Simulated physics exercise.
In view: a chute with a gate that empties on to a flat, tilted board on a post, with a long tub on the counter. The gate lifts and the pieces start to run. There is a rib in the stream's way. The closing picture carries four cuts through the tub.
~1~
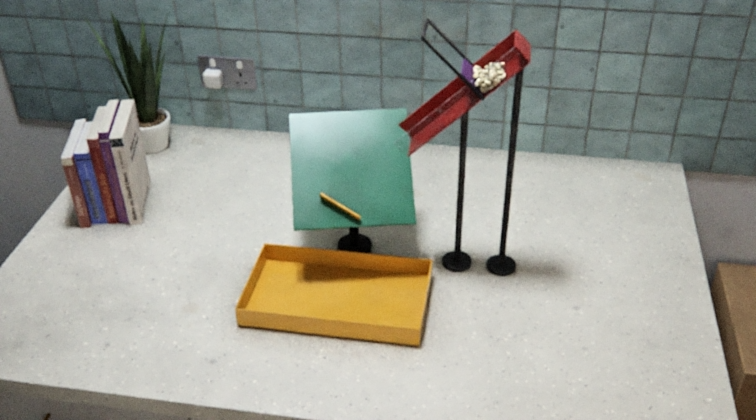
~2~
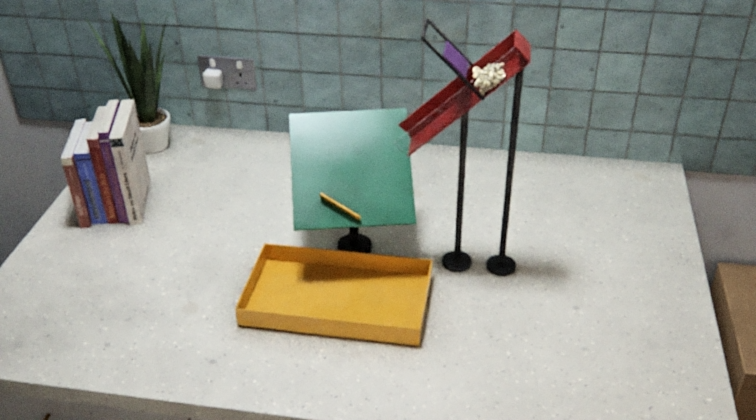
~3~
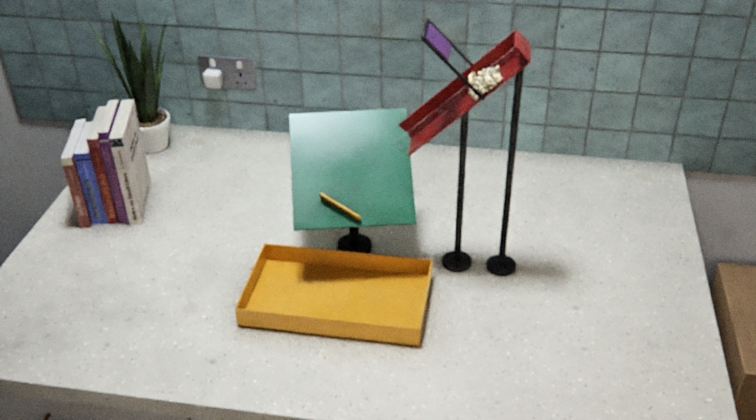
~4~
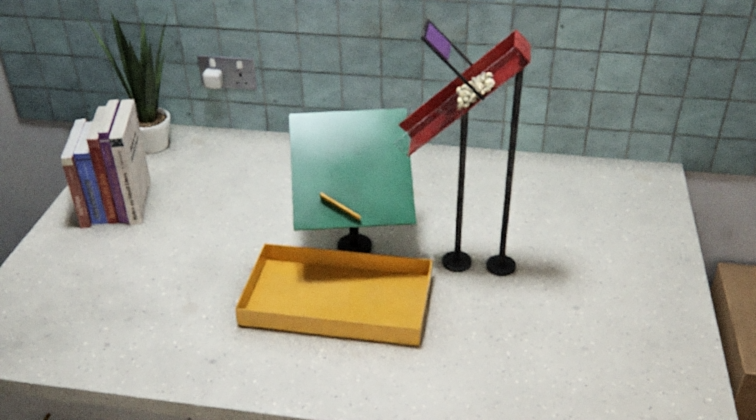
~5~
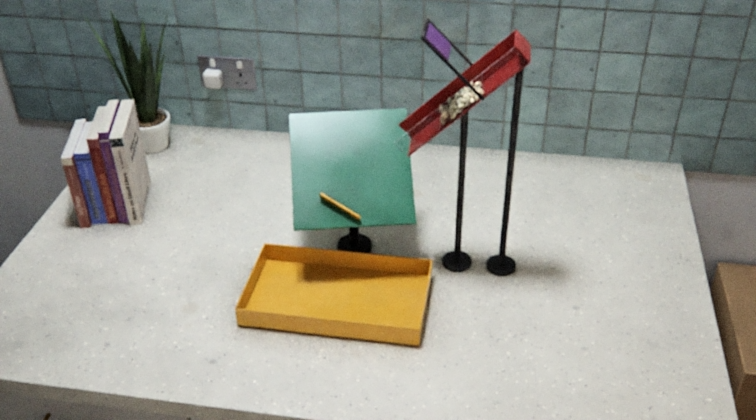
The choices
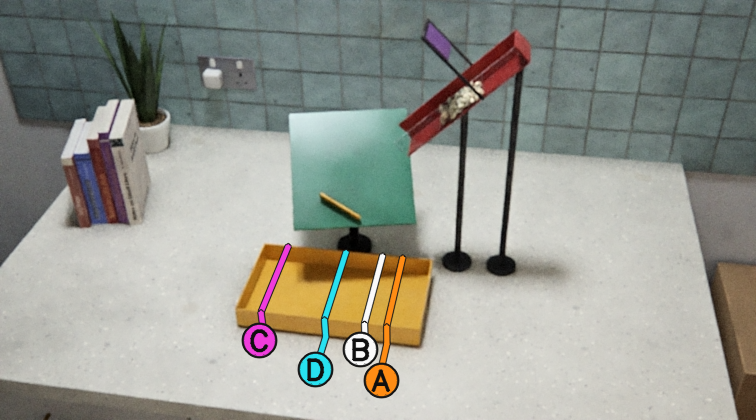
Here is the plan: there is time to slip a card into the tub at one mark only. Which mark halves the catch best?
I would pick line B.
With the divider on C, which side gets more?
More lands on the right.
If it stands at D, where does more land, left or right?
Right.
On the marked copy, line A crosses the front rim at (386, 325); line B crosses the front rim at (364, 323); line C crosses the front rim at (261, 311); line D crosses the front rim at (324, 318).
With A, of what is caught, all but a few on the left of the divider, only a few on the right.
With B, of what is caught, close to half on the left of the divider, close to half on the right.
With C, of what is caught, none at all on the left of the divider, the whole lot on the right.
With D, of what is caught, a small share on the left of the divider, all but a few on the right.
